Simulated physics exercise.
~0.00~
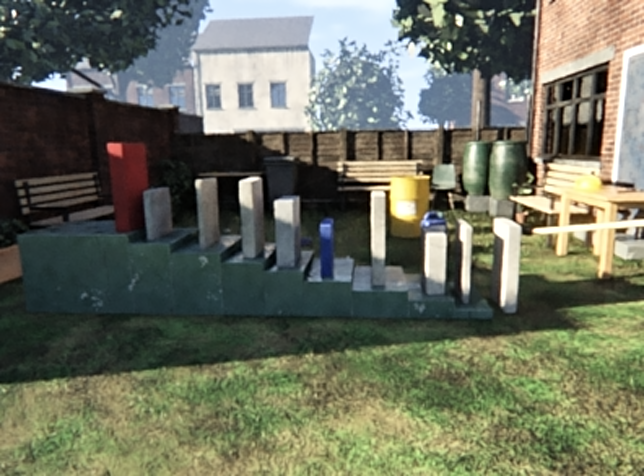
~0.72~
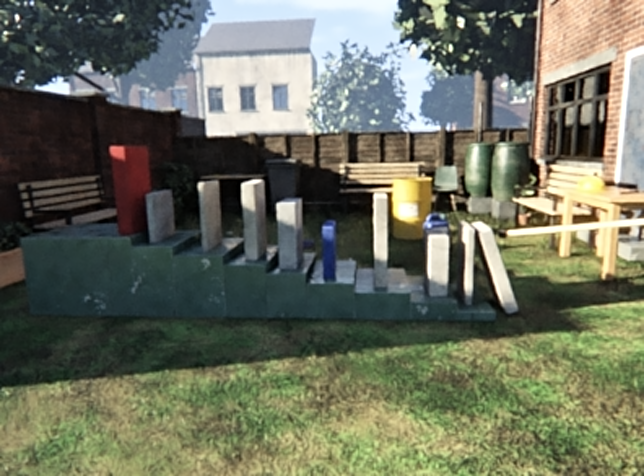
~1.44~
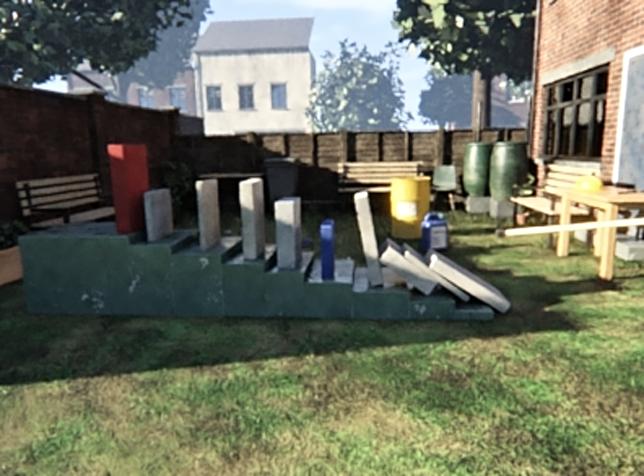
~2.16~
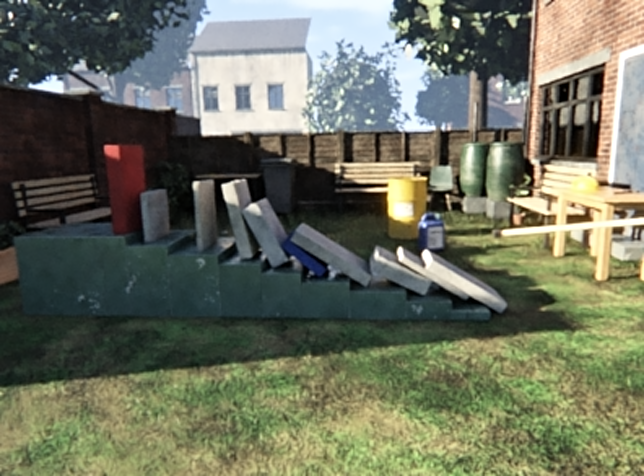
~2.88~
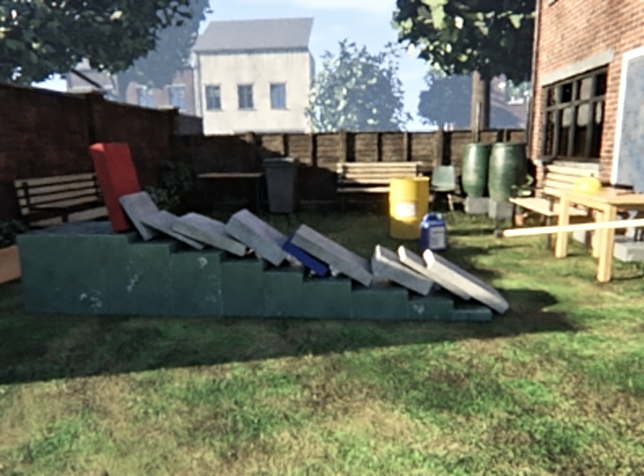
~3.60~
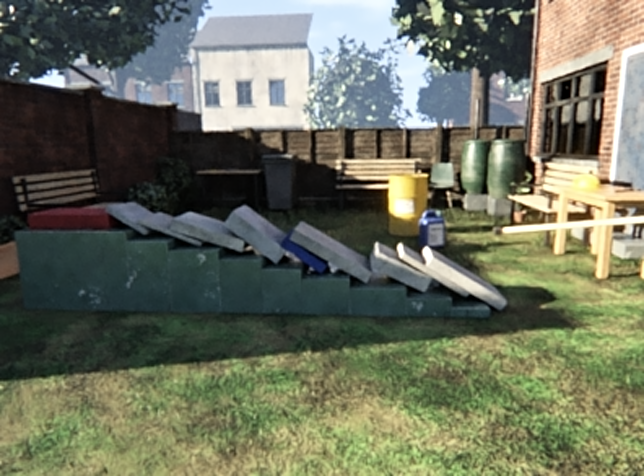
In a sunny yard, upright slabs on low steps topple leftward one after another until all are down.
